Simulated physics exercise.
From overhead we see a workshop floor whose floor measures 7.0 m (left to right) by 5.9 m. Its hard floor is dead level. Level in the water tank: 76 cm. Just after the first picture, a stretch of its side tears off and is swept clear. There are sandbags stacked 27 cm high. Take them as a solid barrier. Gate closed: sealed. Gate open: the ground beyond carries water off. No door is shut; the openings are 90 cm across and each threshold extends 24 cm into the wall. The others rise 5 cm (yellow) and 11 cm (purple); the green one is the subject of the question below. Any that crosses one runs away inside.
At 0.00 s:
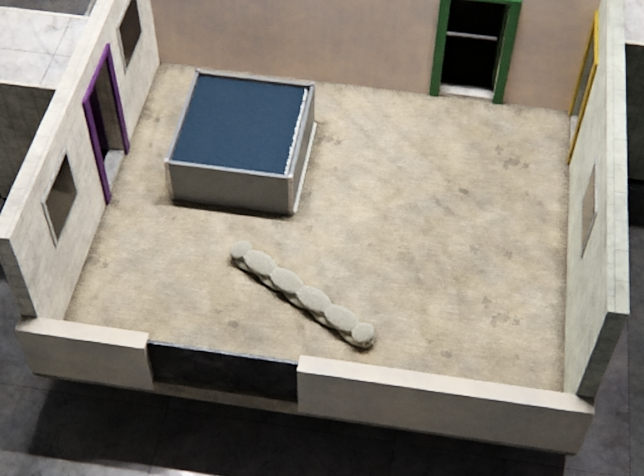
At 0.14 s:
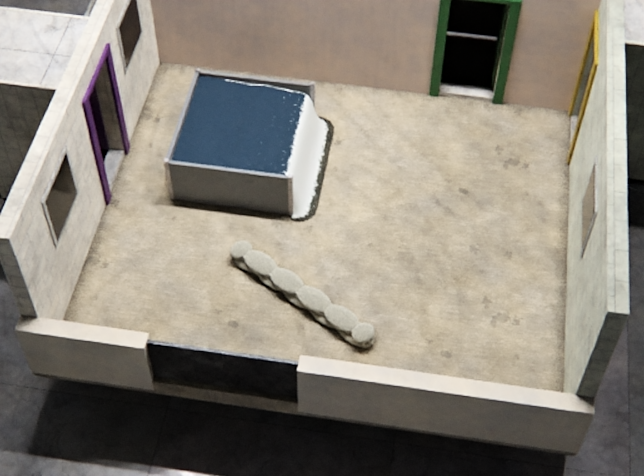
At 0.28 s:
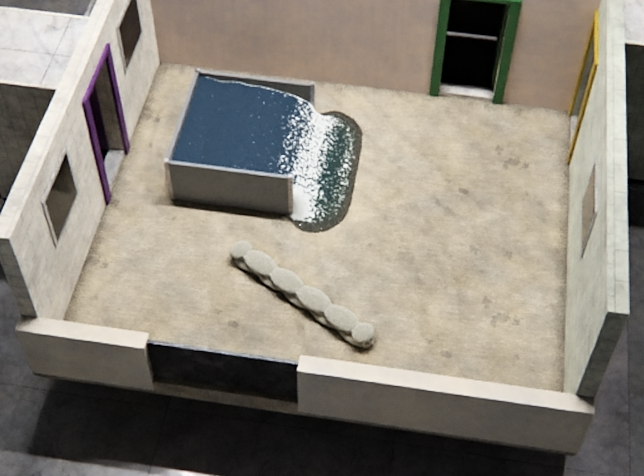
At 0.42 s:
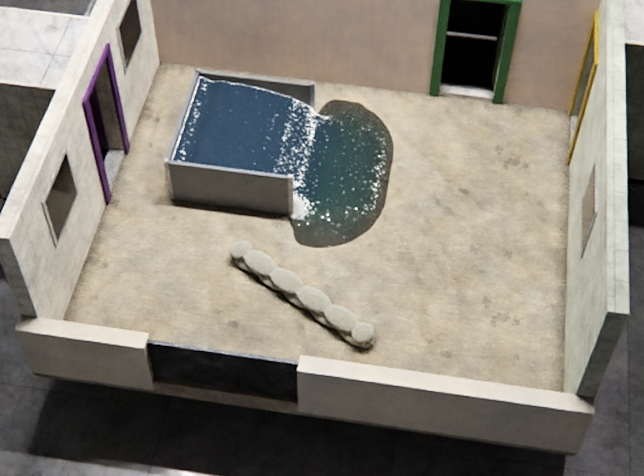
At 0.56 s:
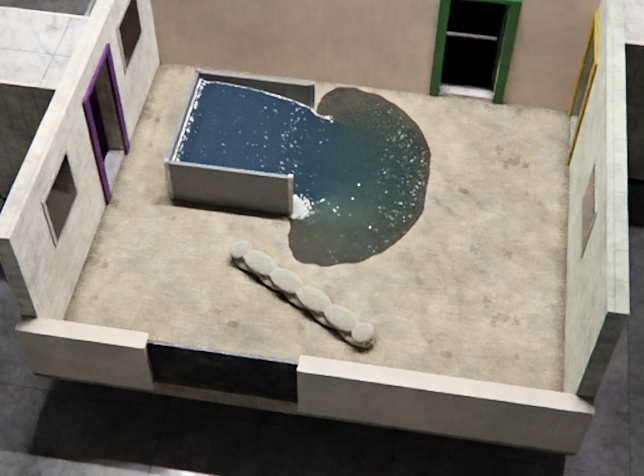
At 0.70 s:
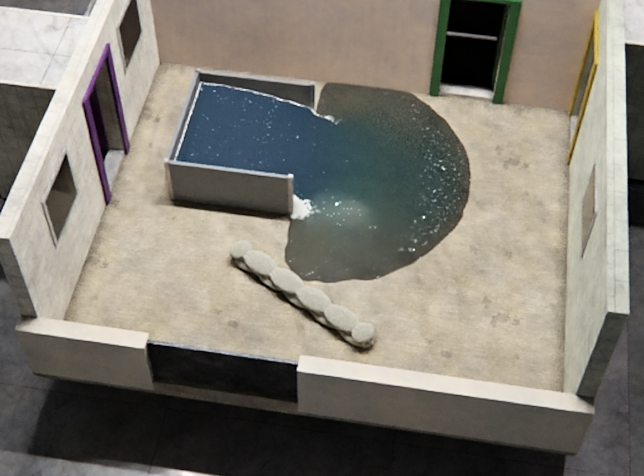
Dark blue water pours out of the open right side of a gray tank, foaming white at first, then spreads across the pale floor in a widening rounded pool, while the row of sandbags in front stays still.
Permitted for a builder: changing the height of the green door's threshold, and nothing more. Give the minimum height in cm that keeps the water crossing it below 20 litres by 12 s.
10 cm.
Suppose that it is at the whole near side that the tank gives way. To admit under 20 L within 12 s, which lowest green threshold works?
It needs to be about 8.0 cm high.
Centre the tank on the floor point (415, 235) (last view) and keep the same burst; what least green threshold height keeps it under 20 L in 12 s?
12.5 cm or thereabouts.
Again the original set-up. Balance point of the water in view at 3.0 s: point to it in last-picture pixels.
It lies near (426, 205) in the last picture.
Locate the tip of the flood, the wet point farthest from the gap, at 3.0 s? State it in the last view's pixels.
Pixel: About (552, 424).
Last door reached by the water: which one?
Last: Purple.
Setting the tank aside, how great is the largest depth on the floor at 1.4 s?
Up to some 28 centimetres, I'd say.
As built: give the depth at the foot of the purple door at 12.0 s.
It comes to about 6.5 centimetres deep.
After 1.4 s water covers 45 % of the floor, deepest (28 cm) near (303, 183); 12 cm at the green door, 0 litres in over its 8 cm threshold.
After 3.0 s water covers 55 % of the floor, deepest (36 cm) near (552, 424); 11 cm at the green door, 19 litres in over its 8 cm threshold.
After 12.0 s water covers 95 % of the floor, deepest (11 cm) near (136, 127); 5 cm at the green door, 41 litres in over its 8 cm threshold.
At the green door as built, the water arrived by 1.0 s and peaked near 14 cm at 1.8 s.
Run again over the same 12 s with other heights there, 36 litres in over 8.5 cm, 10 litres over 11.5 cm. The limit of 20 litres is kept from about 10 cm up.
